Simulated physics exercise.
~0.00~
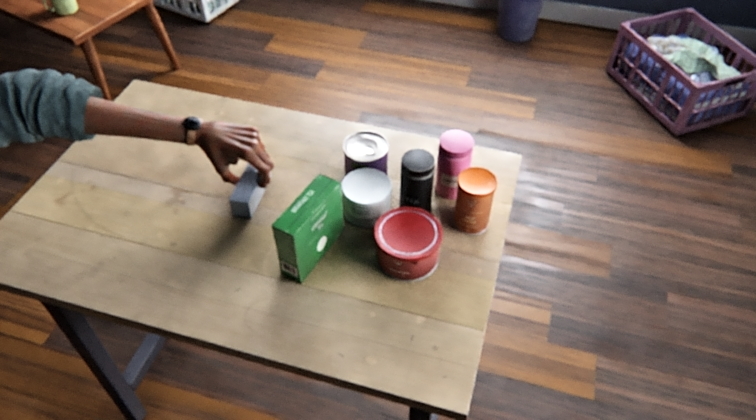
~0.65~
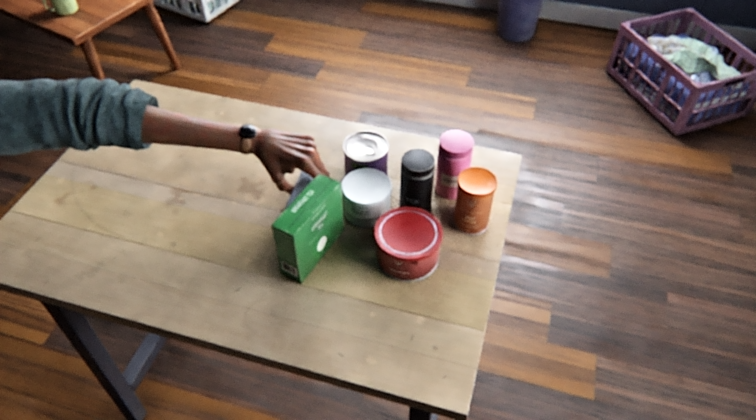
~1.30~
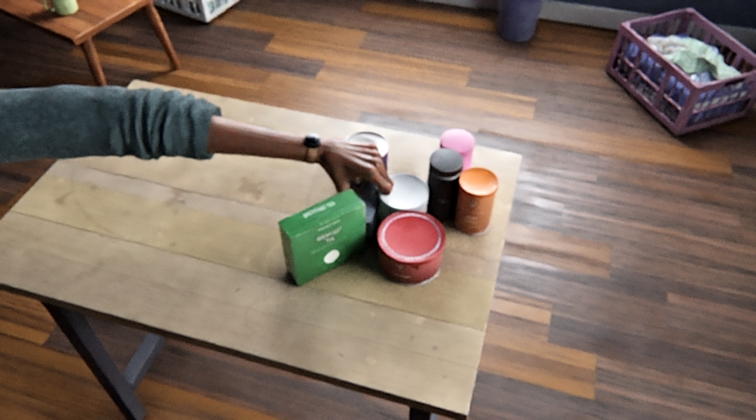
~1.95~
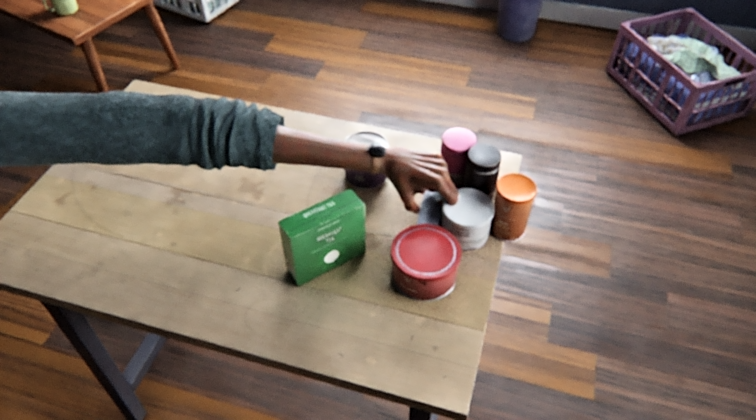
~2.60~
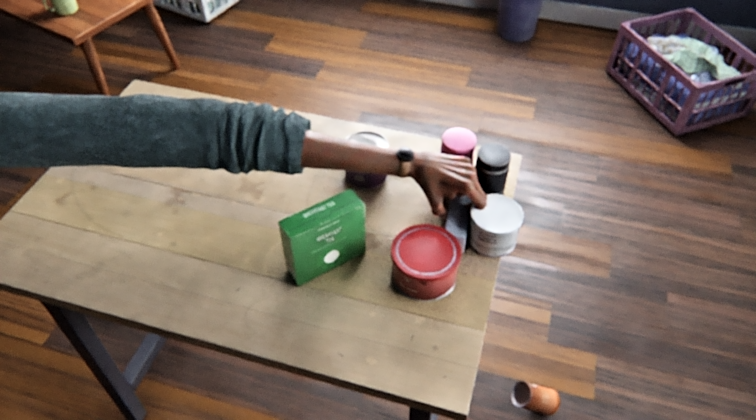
A hand sliding a small grey block rightward across a wooden table, shoving clustered containers until an orange tin drops to the floor.
